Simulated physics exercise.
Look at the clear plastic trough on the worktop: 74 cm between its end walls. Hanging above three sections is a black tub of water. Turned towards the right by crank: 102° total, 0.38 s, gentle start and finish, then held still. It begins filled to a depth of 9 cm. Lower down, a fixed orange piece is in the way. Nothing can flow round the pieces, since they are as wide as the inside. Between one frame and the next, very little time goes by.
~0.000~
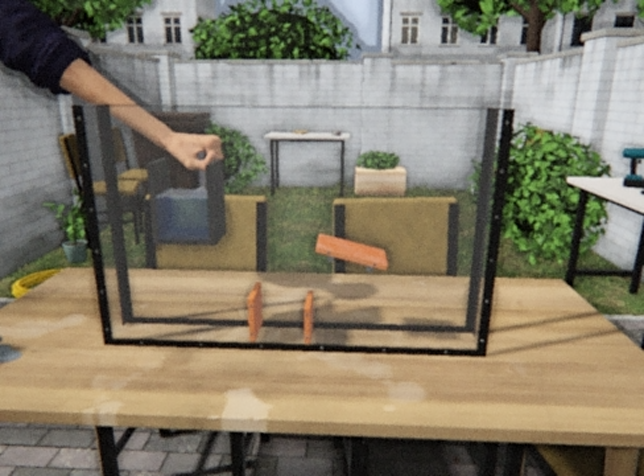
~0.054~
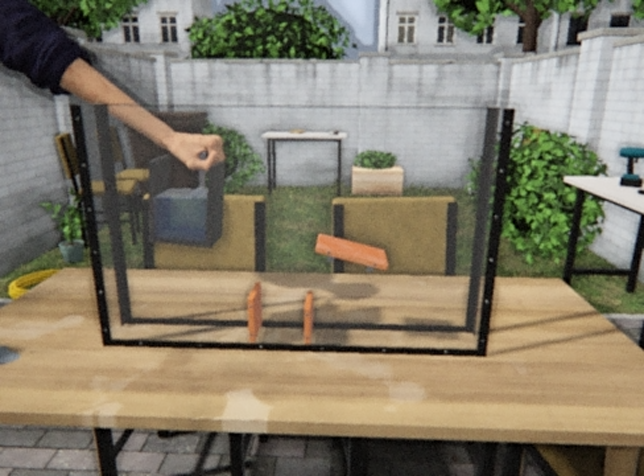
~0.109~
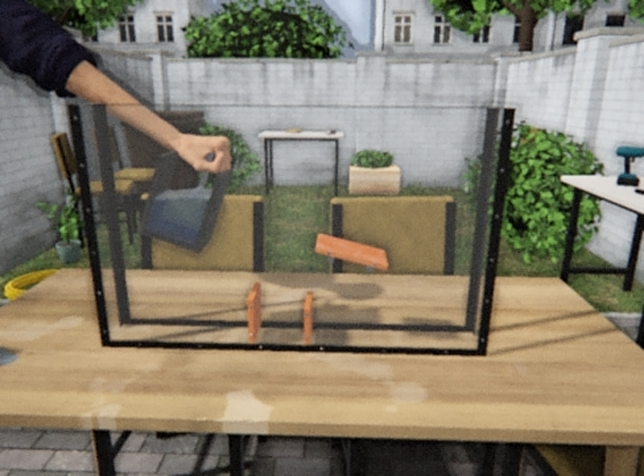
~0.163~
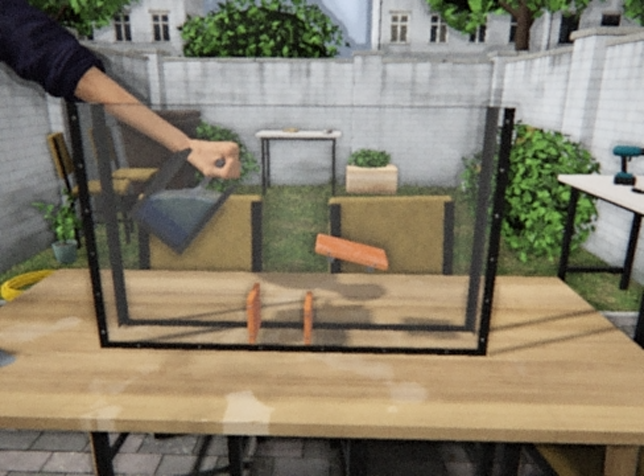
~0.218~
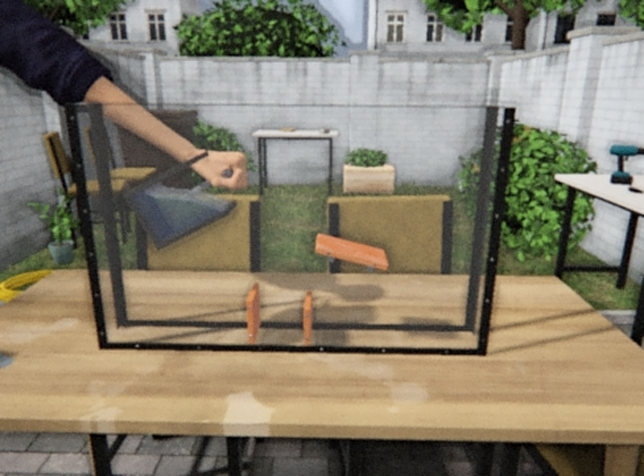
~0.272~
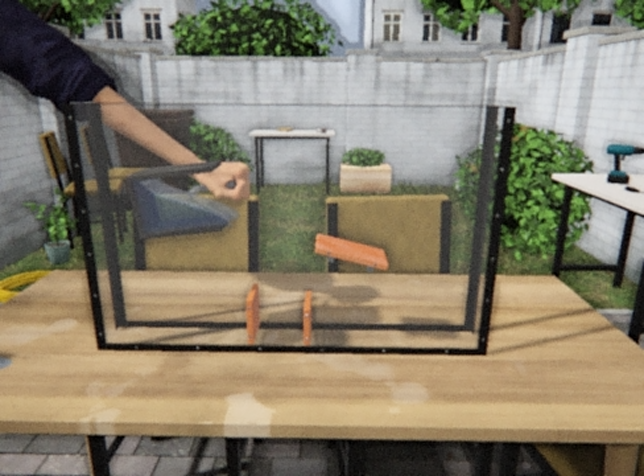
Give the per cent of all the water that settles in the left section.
Close to 5 per cent.
After 0.48 s 80 per cent has yet to come down; below, left 0, middle 20, right 0.
After 0.74 s 32 per cent has yet to come down; below, left 0, middle 67, right 1.
After 1.08 s 3 per cent has yet to come down; below, left 4, middle 87, right 6.
In the end the left section holds 7, the middle 86 and the right 8 per cent.
